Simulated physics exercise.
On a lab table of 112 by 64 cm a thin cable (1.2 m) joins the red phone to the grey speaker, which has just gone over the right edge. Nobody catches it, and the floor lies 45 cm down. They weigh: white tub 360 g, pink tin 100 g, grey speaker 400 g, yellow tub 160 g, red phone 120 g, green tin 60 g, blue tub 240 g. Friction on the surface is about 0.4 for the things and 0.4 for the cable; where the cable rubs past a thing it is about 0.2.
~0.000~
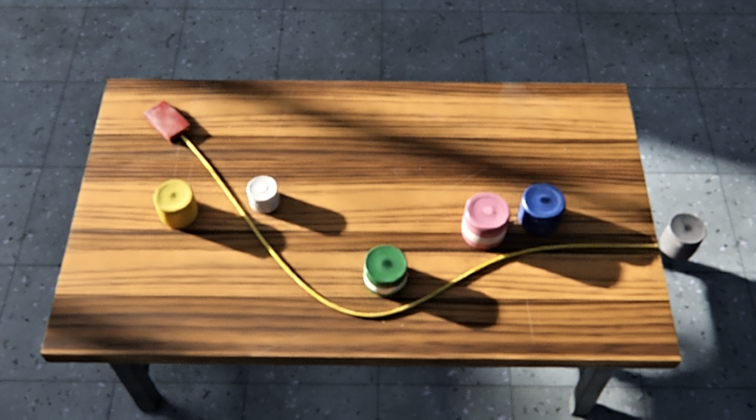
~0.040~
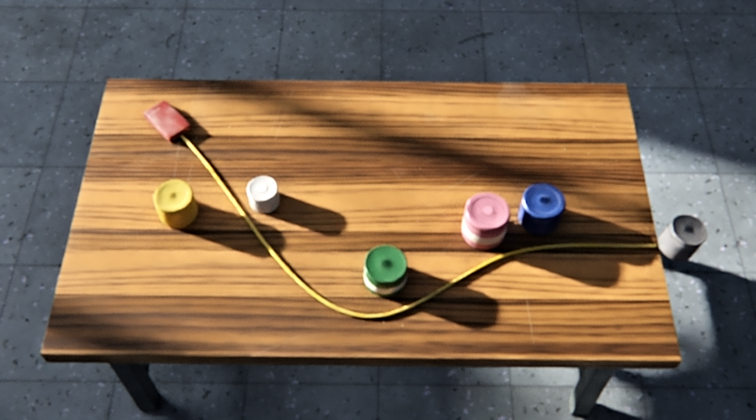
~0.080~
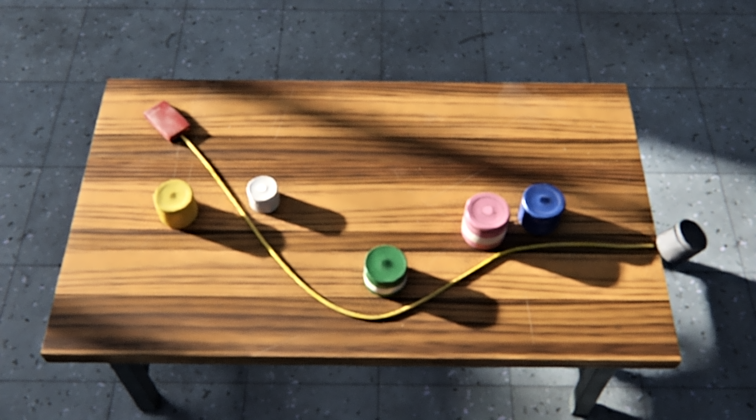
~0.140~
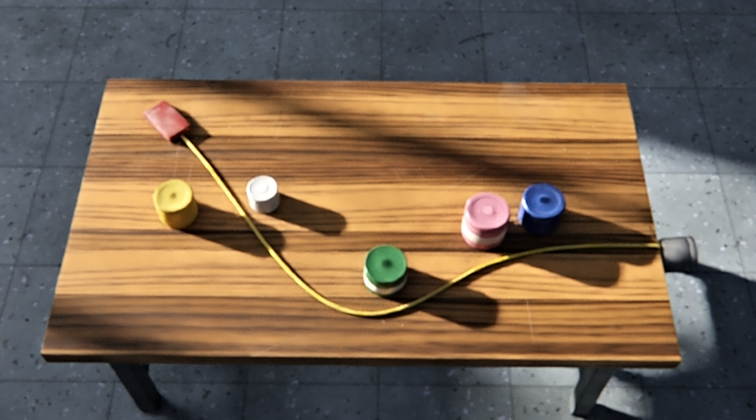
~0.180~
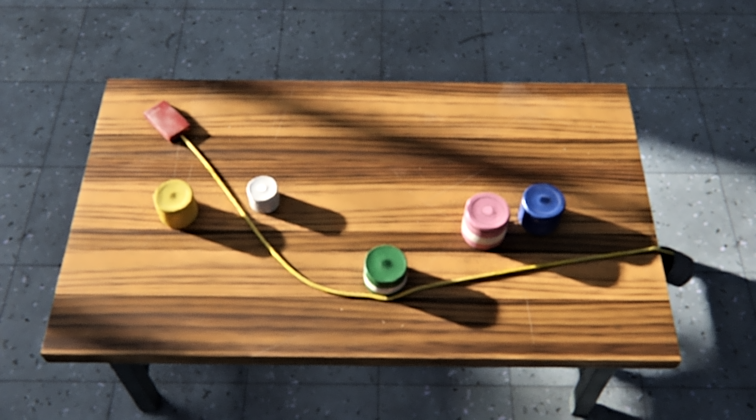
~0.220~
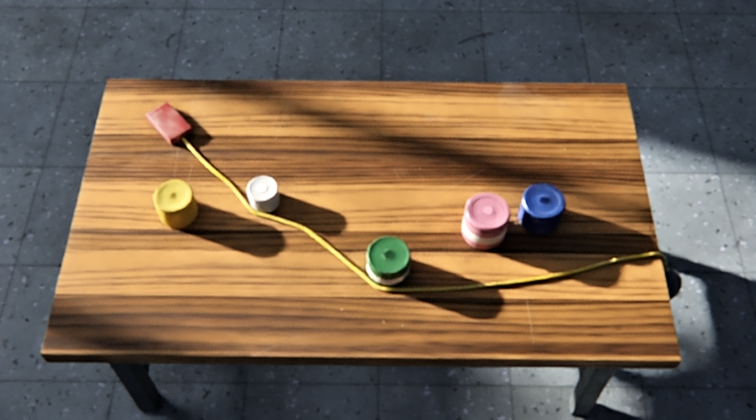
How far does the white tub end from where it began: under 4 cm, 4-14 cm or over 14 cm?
Verdict: The white tub hardly moves.
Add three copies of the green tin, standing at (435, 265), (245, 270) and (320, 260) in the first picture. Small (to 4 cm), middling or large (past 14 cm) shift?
In that order: Middling, small, large.
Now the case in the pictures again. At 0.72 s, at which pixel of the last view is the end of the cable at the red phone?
Near (256, 213).
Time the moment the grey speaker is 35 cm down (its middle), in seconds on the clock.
About: 0.42 s.
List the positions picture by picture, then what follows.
Shows, white tub (262, 188); cable runs through (598, 246) (485, 266) (370, 316) (275, 255) (216, 176), in the first frame.
Shows, grey speaker (688, 229); cable runs through (596, 245) (369, 317) (216, 176), in the second frame.
Shows, grey speaker (682, 242); cable runs through (594, 245) (369, 318) (216, 176), in the third frame.
Shows, grey speaker (678, 254); cable runs through (600, 246) (370, 314) (216, 176), in the fourth frame.
Shows, grey speaker (671, 267); cable runs through (623, 254) (216, 176), in the fifth frame.
Shows, white tub (263, 188); cable runs through (647, 255) (533, 280) (308, 231) (221, 176), in the sixth frame.
At 0.5 s, the cable's tail end at (250, 206); green tin 33 cm off its start, red phone 23 cm off its start, grey speaker over the edge.
At 0.7 s, the cable's tail end at (256, 213); white tub 2 cm off its start, green tin 44 cm off its start, red phone 27 cm off its start.
At 1.0 s, the cable's tail end at (256, 213); white tub 2 cm off its start at (270, 190), green tin 44 cm off its start at (466, 89), red phone 27 cm off its start at (230, 210).
At 1.2 s, the cable's tail end at (256, 213); white tub 2 cm off its start, green tin 44 cm off its start, red phone 27 cm off its start.
At 2.4 s, the cable's tail end at (256, 213); white tub 2 cm off its start at (270, 190), green tin 44 cm off its start at (466, 89), red phone 27 cm off its start at (230, 210), grey speaker over the edge.
